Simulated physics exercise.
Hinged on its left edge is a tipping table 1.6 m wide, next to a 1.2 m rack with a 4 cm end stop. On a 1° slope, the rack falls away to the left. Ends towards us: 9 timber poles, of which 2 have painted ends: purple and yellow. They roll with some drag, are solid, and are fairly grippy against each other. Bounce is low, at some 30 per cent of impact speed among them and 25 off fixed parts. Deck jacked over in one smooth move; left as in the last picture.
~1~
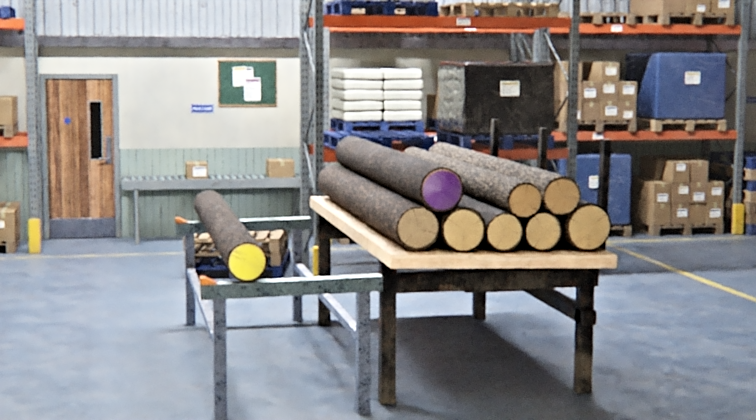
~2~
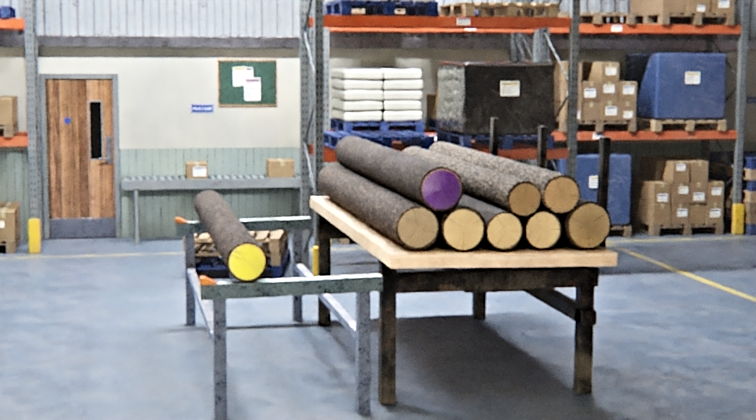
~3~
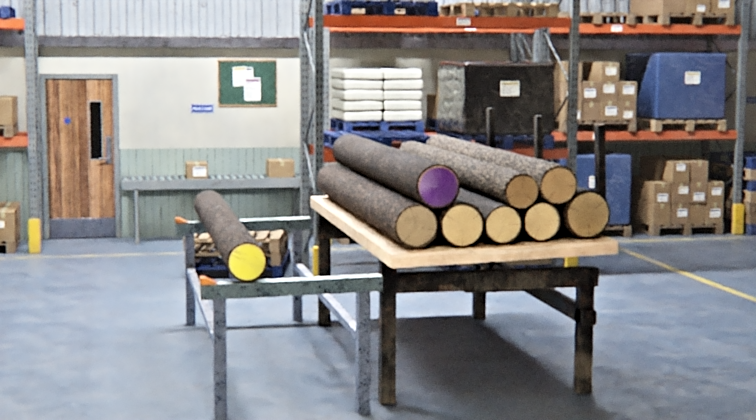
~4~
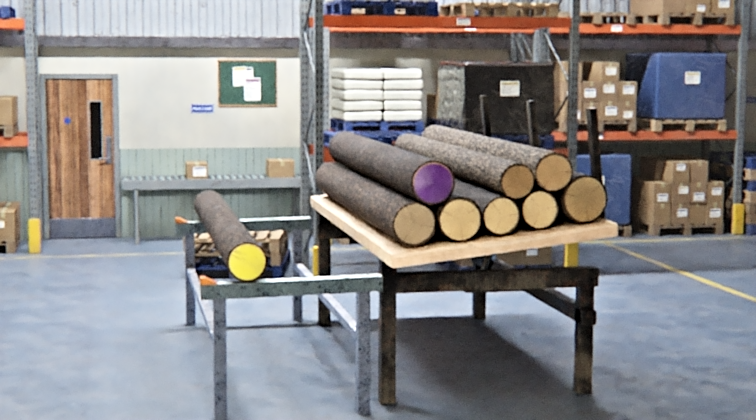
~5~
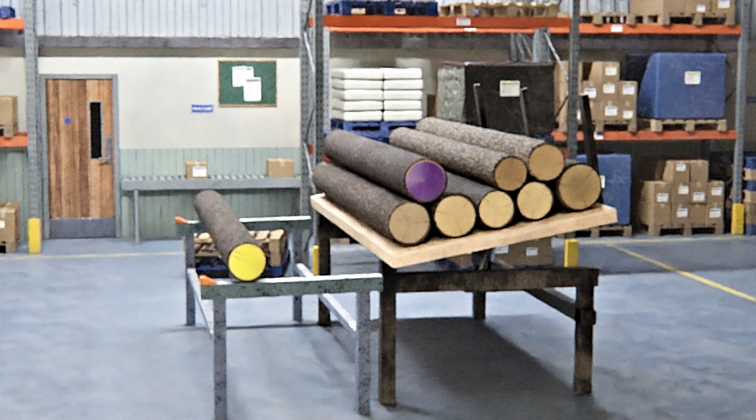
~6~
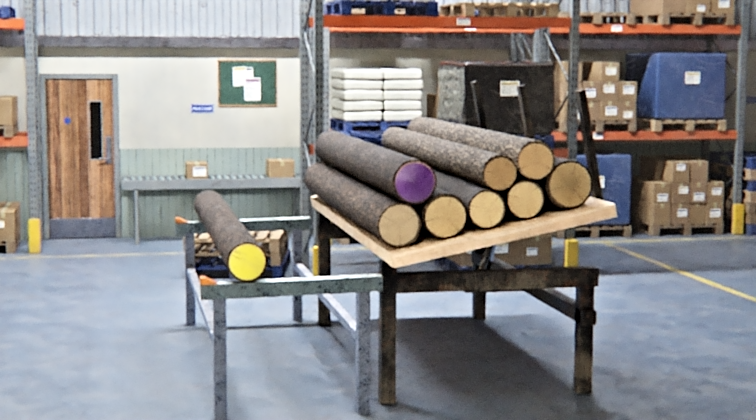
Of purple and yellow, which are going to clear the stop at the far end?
Purple: Passes the stop; yellow: Passes the stop.
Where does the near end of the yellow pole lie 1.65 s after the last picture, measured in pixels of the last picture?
Near (153, 358).
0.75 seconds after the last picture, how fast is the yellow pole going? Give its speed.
0.0 m/s, give or take.
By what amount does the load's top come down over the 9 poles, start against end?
20 cm.
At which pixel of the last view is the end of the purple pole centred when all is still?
Near pixel (188, 401).
Another 0.8 s on from the last picture, purple is up on others, 60 cm from the rack's far end, rolling left; yellow is on the rack, 30 cm from the rack's far end; 0 of 9 over the stop.
Another 1.7 s on from the last picture, purple is over the stop and falling; yellow is beyond the stop and falling; 2 of 9 over the stop.
In the end (2.8 s after the last picture), purple is over the stop, on the ground; yellow is beyond the stop, on the ground; 2 of 9 over the stop.
